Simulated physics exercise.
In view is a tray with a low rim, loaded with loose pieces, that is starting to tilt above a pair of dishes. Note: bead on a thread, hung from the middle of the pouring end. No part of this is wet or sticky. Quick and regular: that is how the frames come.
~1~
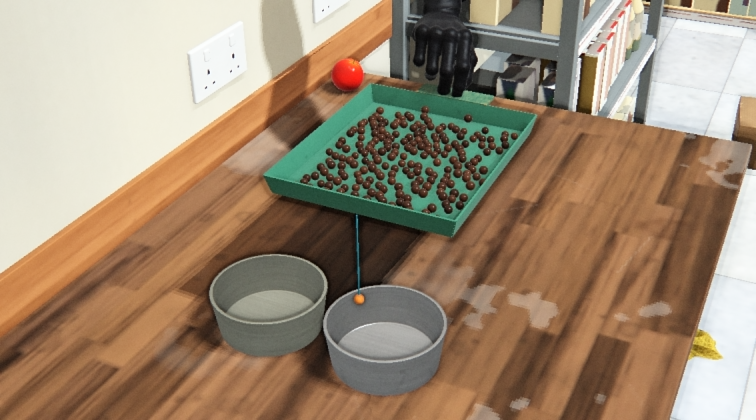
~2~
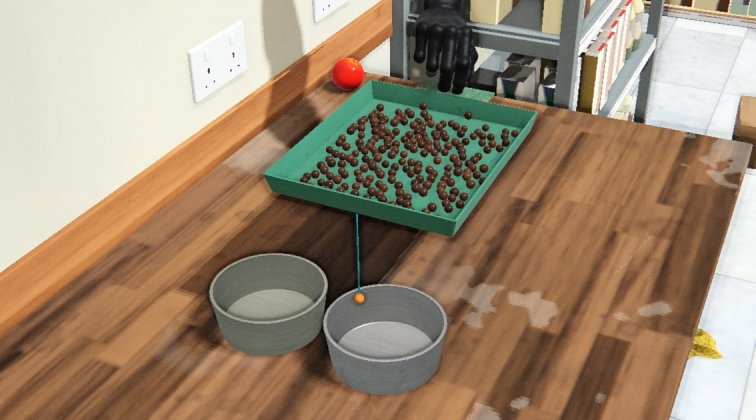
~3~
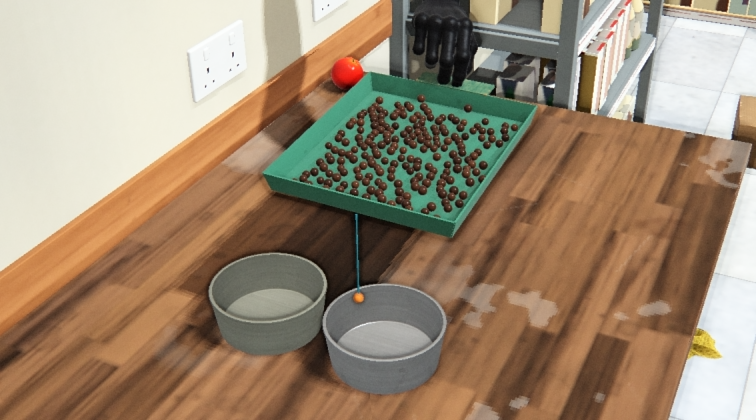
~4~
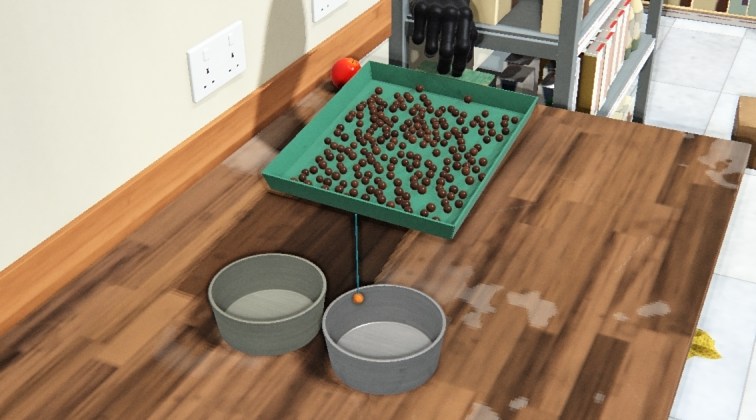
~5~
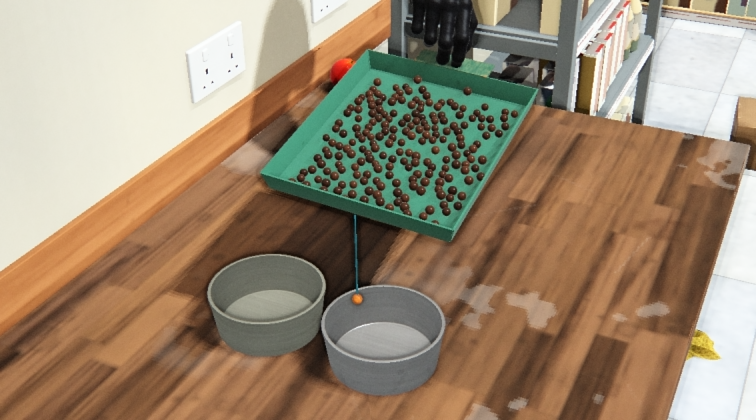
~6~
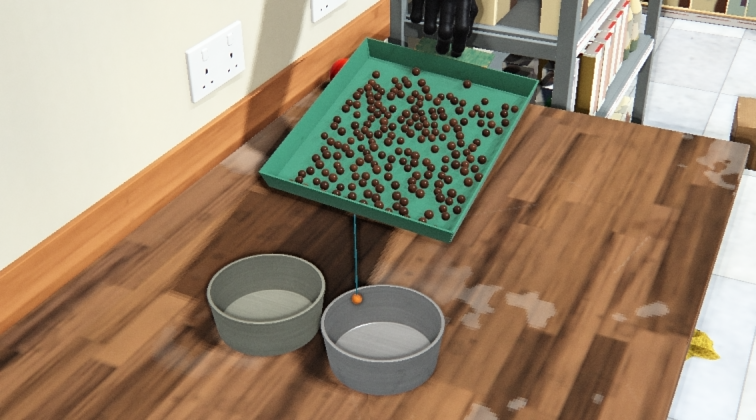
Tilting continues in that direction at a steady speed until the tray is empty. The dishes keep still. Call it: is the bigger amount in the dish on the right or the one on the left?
It is in the one on the right.
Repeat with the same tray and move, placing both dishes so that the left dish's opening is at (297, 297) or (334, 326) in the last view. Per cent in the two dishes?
You'd see around 90 per cent and then around 90 per cent.
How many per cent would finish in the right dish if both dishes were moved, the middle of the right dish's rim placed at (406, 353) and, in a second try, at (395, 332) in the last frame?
About 90 per cent first, then about 80 per cent.
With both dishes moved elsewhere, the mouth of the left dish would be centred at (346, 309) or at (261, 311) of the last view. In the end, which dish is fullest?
Case one: The dish at right. Case two: The dish at right.
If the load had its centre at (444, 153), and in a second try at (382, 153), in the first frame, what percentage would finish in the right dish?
Estimates in order: 30 percent, 40 percent.
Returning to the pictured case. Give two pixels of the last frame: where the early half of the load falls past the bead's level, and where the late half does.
Close to (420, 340), then close to (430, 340).
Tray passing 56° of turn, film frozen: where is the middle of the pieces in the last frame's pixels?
Somewhere about (401, 199).
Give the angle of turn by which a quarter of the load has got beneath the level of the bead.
Close to 80 degrees, I reckon.
Soon after the last picture, tray tipped steeply; nearly all on the tray; a stray few outside both; a stray few in the air.
A little later, tray tipped right over; a small part on the tray; about a quarter in the right dish; about a third outside both; about a quarter in the air.
Later still, tray tipped past a quarter turn; about a third in the right dish; about two thirds outside both.
By the end, tray tipped past a quarter turn; about a third in the right dish; none in the left dish; about two thirds outside both.
